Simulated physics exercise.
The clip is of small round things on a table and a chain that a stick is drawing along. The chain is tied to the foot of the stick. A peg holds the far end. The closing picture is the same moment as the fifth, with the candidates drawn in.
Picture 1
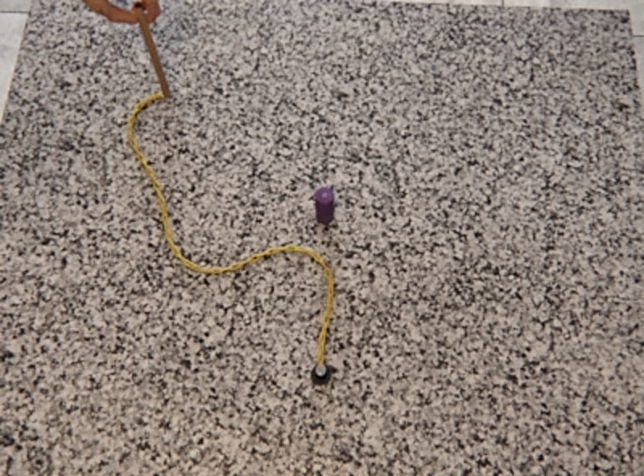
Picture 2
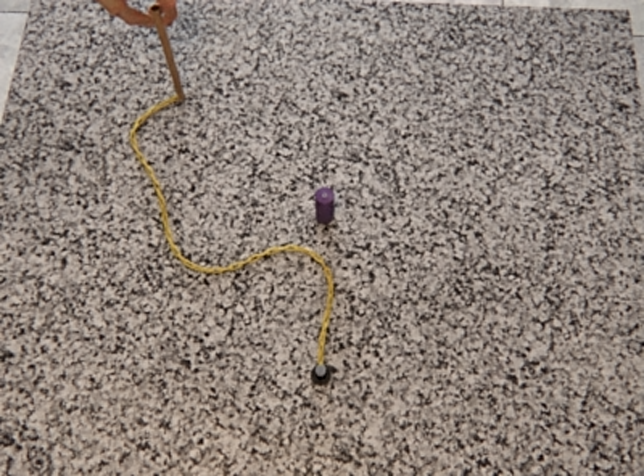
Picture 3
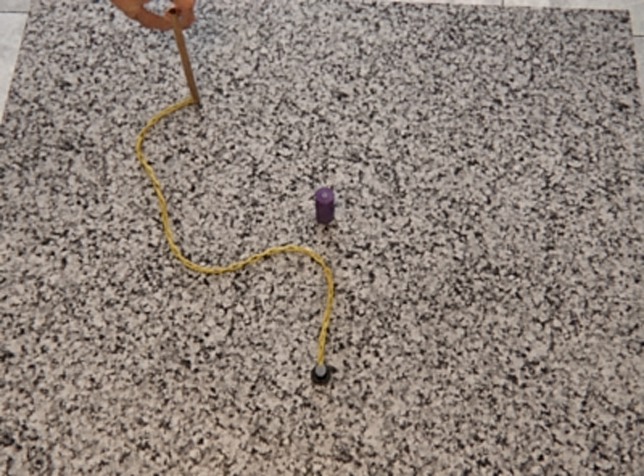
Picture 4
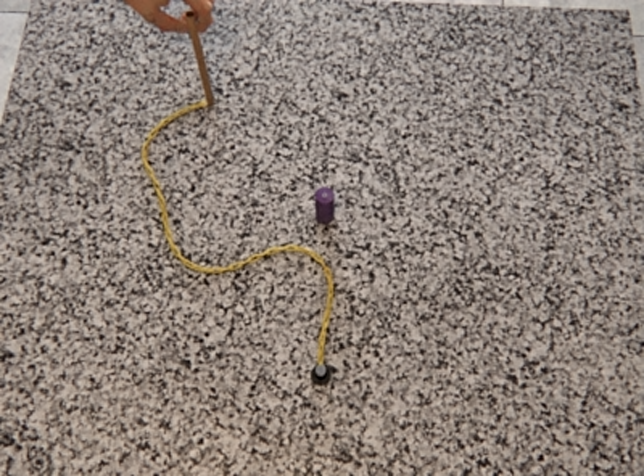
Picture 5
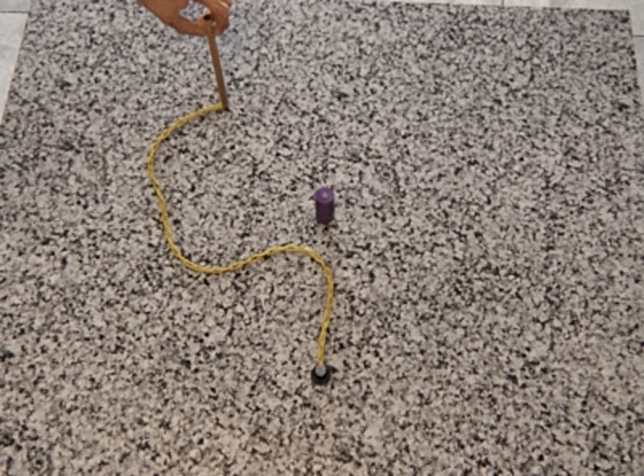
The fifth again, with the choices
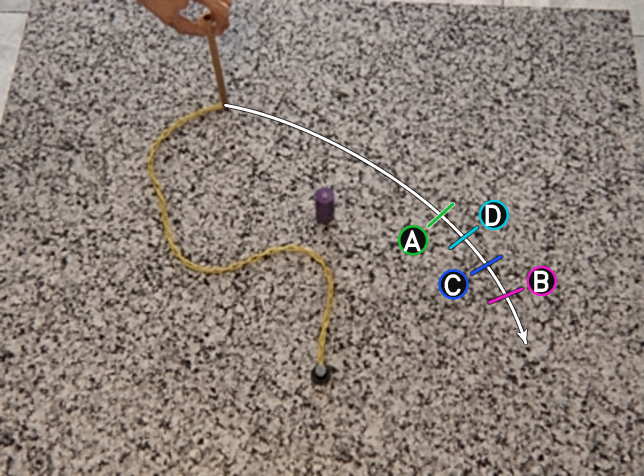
On a speckled surface, a hand moves a stick right, drawing along a yellow chain's end.
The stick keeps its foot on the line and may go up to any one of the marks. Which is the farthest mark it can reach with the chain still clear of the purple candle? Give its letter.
As far as tick A.
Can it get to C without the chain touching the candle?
No.
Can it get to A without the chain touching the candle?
For that mark, yes.
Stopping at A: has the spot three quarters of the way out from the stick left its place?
By then, no.
On the marked copy, A at (441, 215); B at (506, 296); C at (487, 265); D at (464, 238); the route from (226, 105) via (399, 183) to (526, 343).
With A. Early on, foot of the stick (306, 131), middle of the chain (202, 270).
Further on, foot of the stick (380, 170), middle of the chain (203, 268).
At the end, foot of the stick (441, 216), middle of the chain (215, 255); nothing has been touched.
As for the rest, B brings the chain against the candle; C brings the chain against the candle; D brings the chain against the candle.
